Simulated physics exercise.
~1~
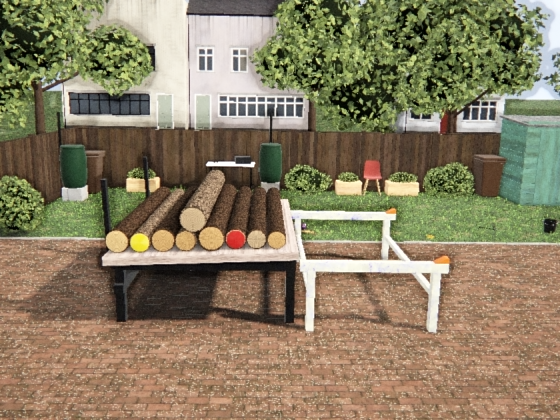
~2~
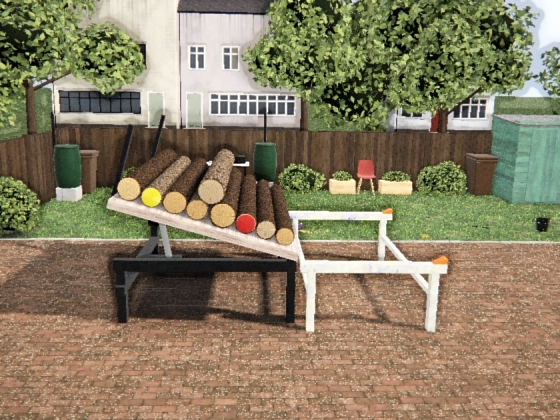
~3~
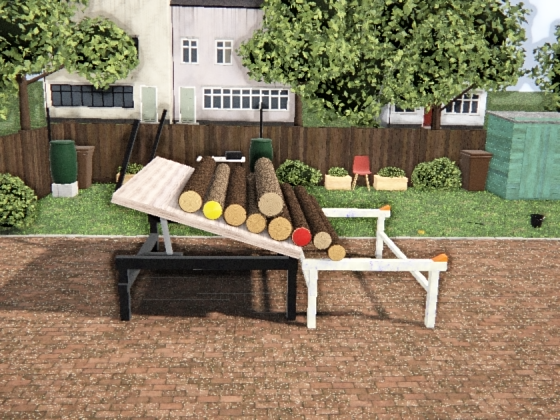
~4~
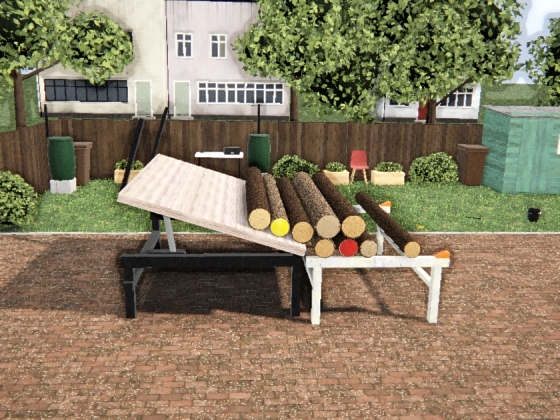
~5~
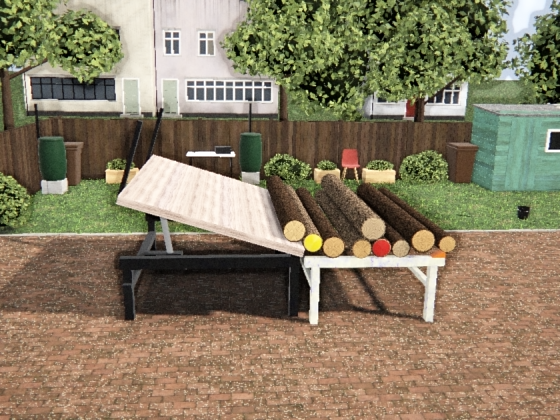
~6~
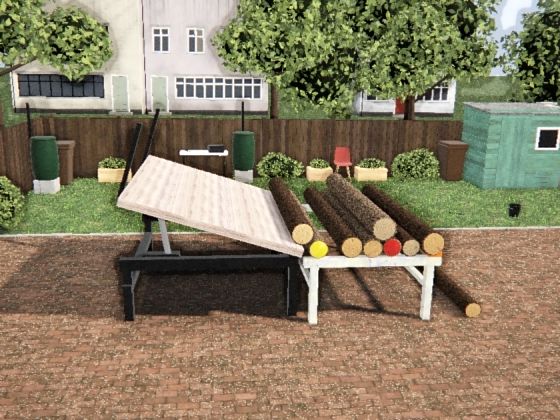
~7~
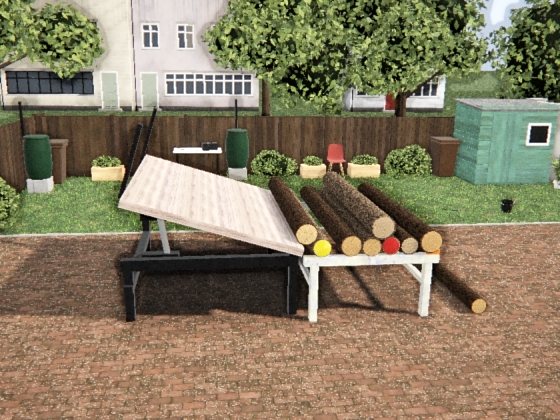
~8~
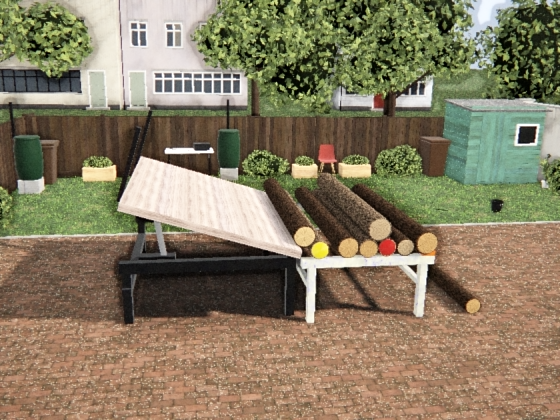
A pile of logs, one marked yellow and one red, rolls right off a wooden deck as its left side tilts up, spreading across a level white rack. One unmarked log drops off the far end to the brick ground, while the yellow and red logs settle on the rack.
